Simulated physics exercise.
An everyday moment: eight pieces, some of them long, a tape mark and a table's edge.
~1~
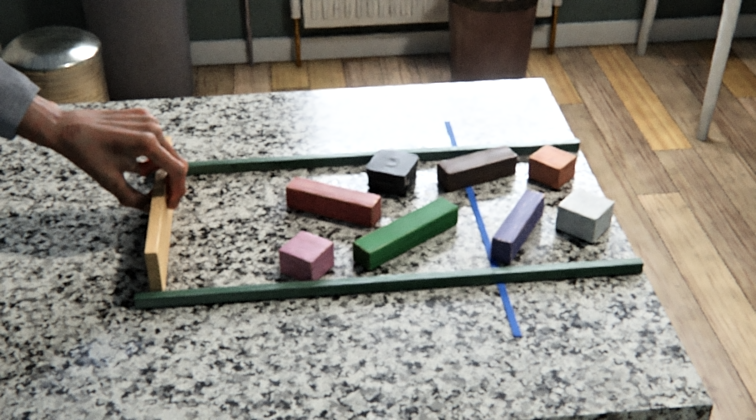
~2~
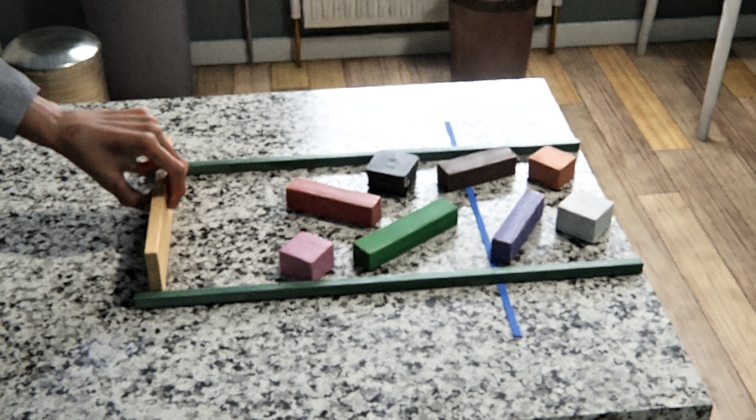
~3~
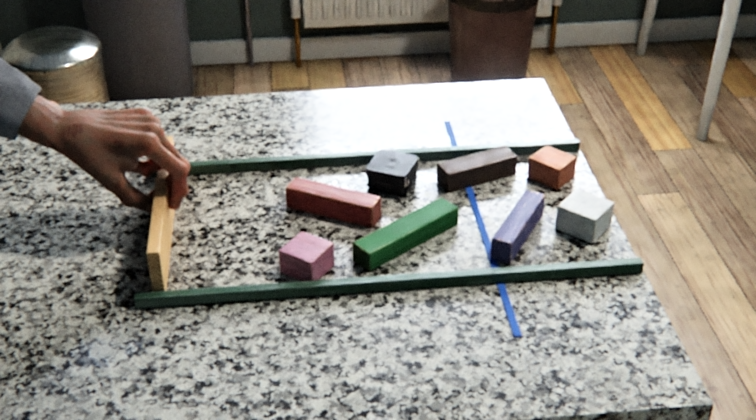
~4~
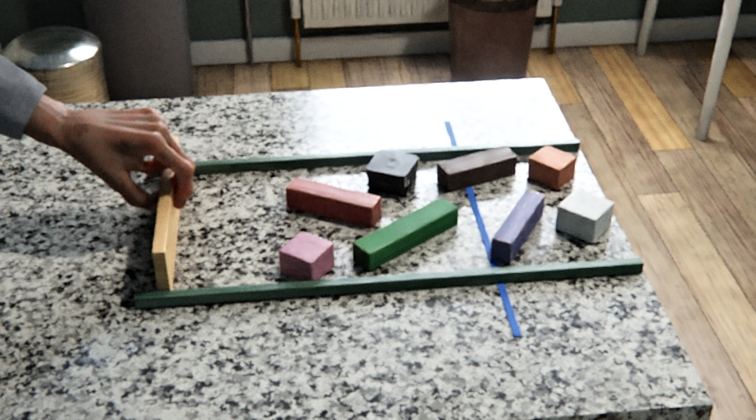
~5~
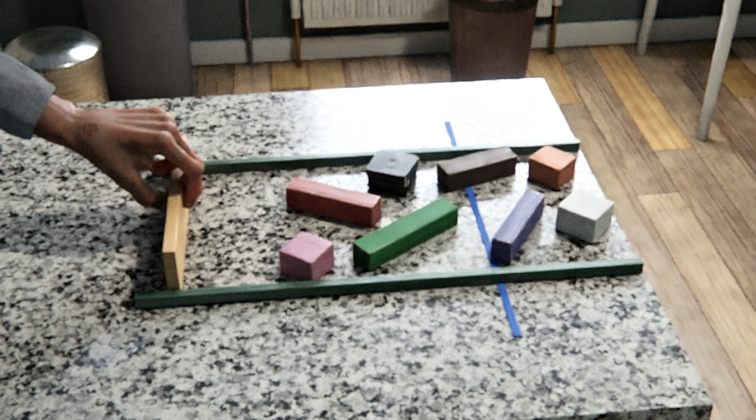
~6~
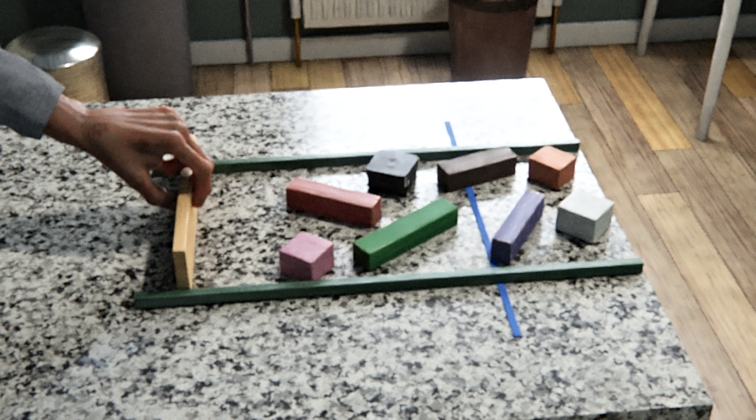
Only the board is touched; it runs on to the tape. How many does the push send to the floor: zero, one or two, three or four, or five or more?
In the end the number that fall off is zero.
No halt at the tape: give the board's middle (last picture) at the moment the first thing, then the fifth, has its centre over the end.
At (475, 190) for the first, at (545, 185) for the fifth.
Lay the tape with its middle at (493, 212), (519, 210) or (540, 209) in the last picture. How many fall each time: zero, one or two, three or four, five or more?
Taking them in turn, one to two; either one or two; either three or four.
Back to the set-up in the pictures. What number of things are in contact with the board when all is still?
That makes 3.
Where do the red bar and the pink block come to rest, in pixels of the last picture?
Near (514, 194) and (520, 247).
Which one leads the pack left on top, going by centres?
It is the white block.
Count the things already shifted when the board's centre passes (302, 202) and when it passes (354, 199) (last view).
First 3, then 3.
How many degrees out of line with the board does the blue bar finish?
About 45°.
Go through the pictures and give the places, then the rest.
The first frame shows white block (585, 215); orange block (552, 167); blue bar (518, 226); board (162, 211); tape (477, 212).
The second frame shows orange block (552, 167); pink block (307, 258).
The third frame shows blue bar (518, 226); green stick (407, 233).
The fourth frame shows white block (585, 215); brown bar (477, 168).
The fifth frame shows orange block (552, 167); black case (392, 174).
The sixth frame shows white block (585, 215); orange block (552, 167); blue bar (518, 226); board (187, 209); tape (477, 212).
Soon after, none off yet; white block at rest near (585, 215); orange block at rest near (552, 167); blue bar at rest near (518, 226).
At rest, the number that fall off is zero.
